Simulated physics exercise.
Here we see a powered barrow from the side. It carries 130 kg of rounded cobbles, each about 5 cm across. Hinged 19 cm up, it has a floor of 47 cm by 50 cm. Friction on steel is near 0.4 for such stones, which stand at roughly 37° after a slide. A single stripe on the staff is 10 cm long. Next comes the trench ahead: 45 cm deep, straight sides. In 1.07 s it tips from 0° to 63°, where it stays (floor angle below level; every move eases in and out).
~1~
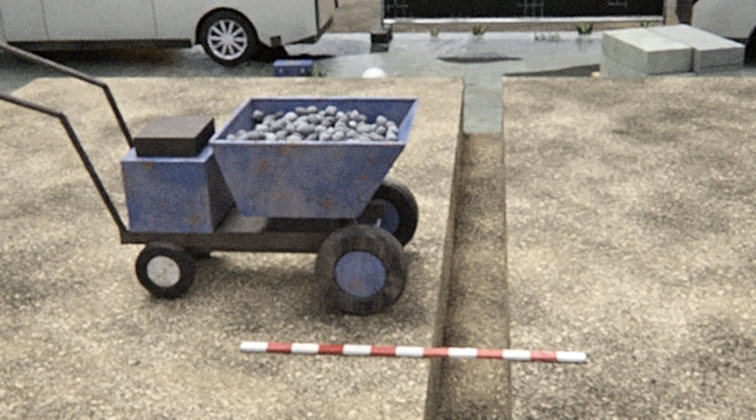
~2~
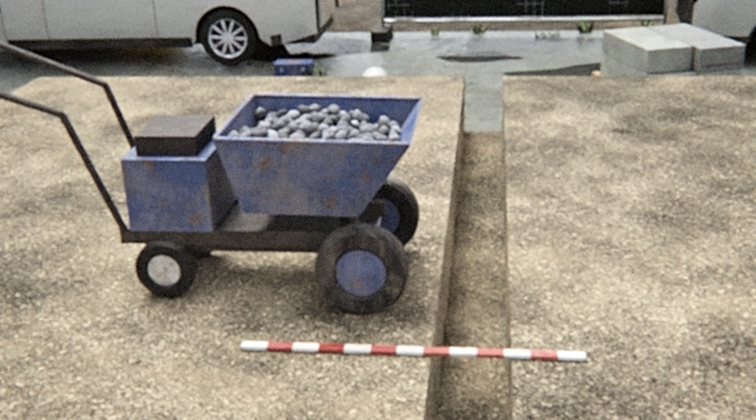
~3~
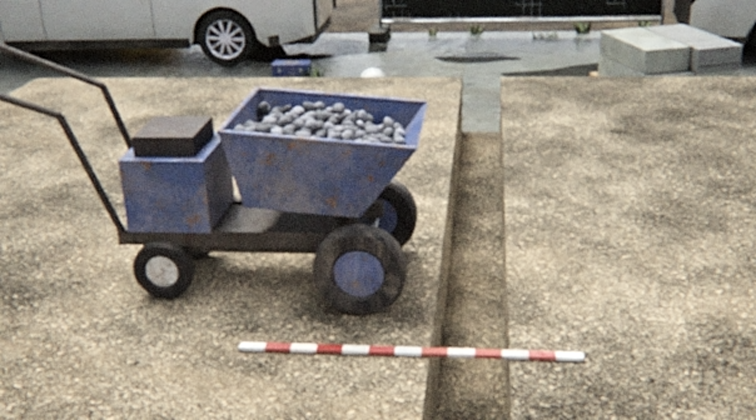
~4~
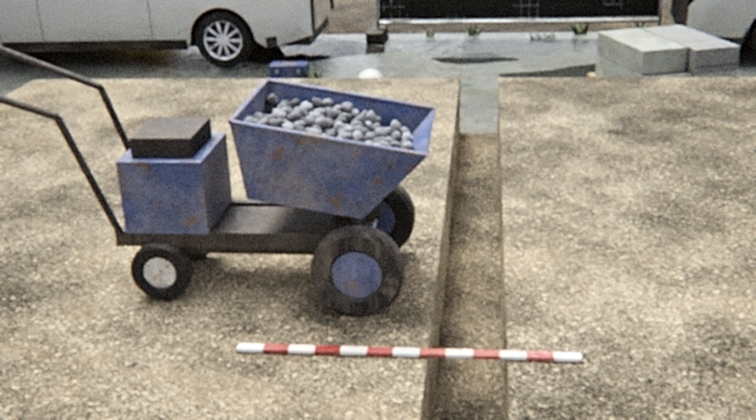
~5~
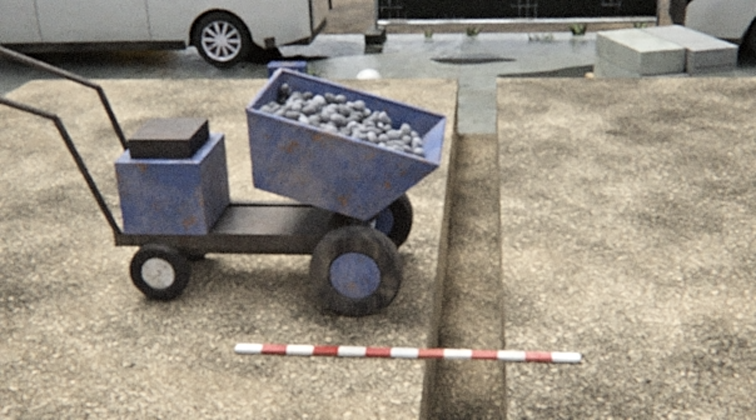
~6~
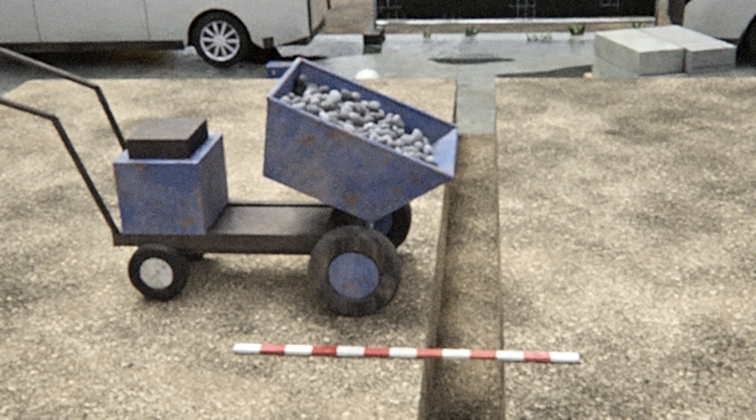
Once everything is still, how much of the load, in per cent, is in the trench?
About 15 per cent.
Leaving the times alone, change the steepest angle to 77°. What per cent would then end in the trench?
Then close to 10 per cent.
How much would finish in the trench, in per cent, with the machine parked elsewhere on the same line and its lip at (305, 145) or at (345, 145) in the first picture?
Roughly 60 percent for the first, and 50 percent for the second.
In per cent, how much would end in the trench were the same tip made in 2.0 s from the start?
With that timing, about 20 per cent.
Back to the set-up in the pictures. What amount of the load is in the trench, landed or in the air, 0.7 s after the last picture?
At that moment: Approx. 0 %.
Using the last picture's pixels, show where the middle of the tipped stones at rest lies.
Their centre sits close to (544, 281).
Then, 0.4 s after the last picture the floor is at 53°, 100 % in the tray; the foremost stones are at (481, 209).
Then, 0.7 s after the last picture the floor is at 63°, 83 % in the tray, 16 % past the trench; the foremost stones are at (578, 293).
Then, 1.1 s after the last picture the floor is at 63°, 59 % in the tray, 41 % past the trench; the foremost stones are at (678, 301).
Then, 3.0 s after the last picture the floor is at 63°, 33 % in the tray, 15 % in the trench, 52 % past the trench; the foremost stones are past the picture's edge.
